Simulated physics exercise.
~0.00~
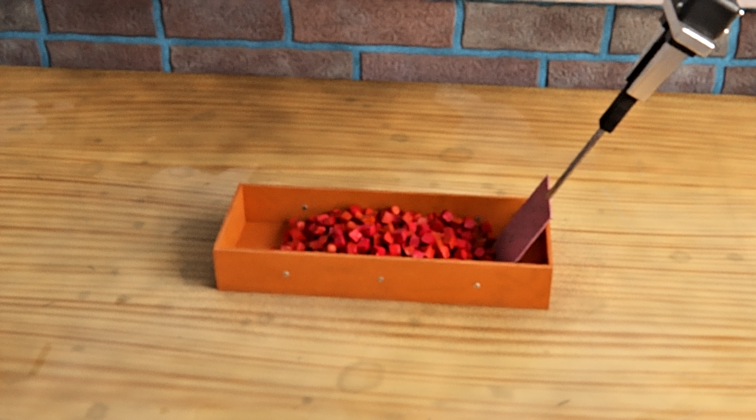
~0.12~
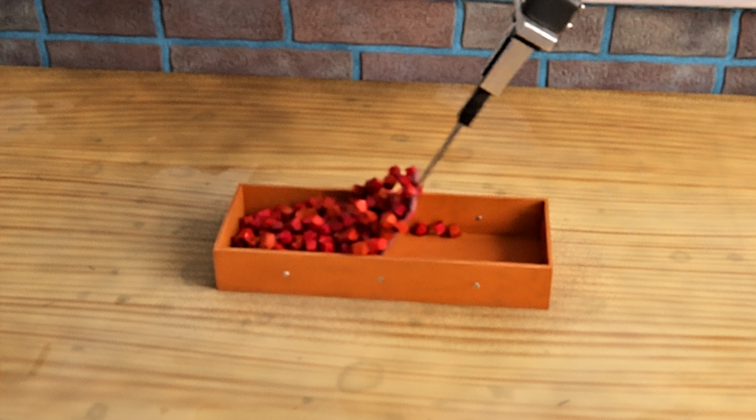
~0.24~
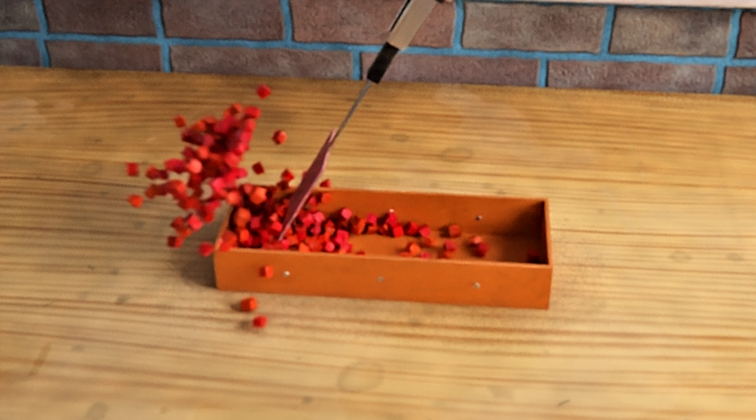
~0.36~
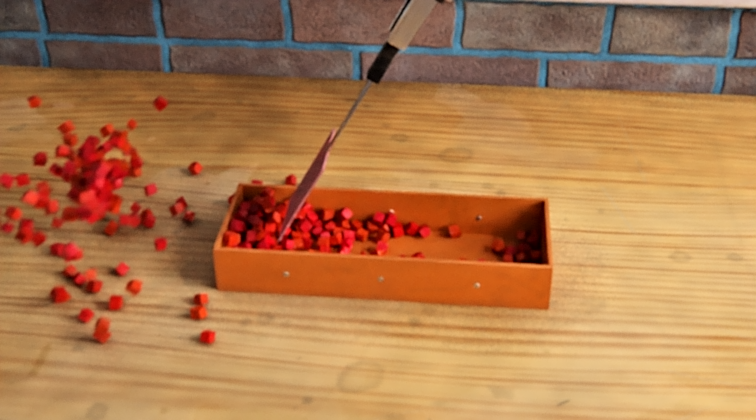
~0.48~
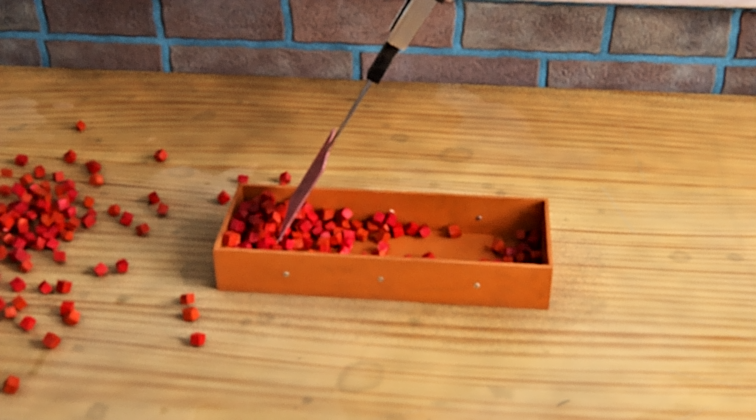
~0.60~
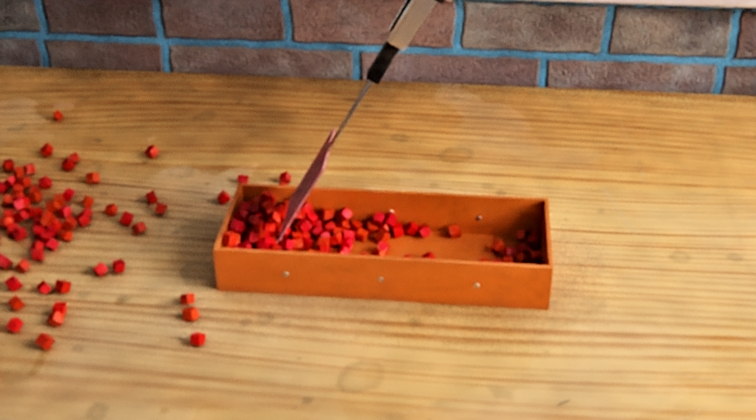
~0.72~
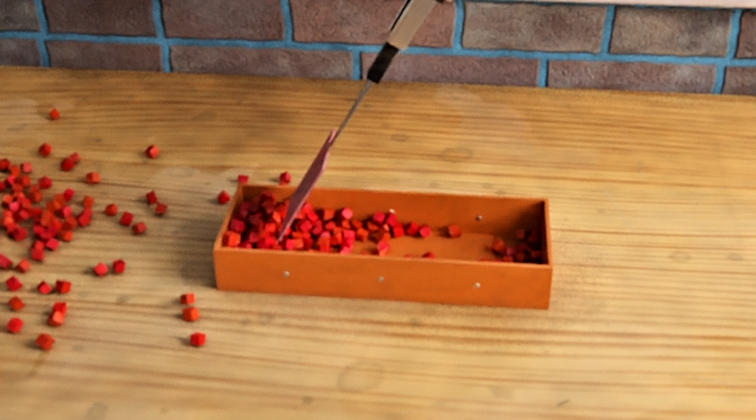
On a wooden table, a robot's paddle sweeps red cubes left, flinging many from an orange trough.
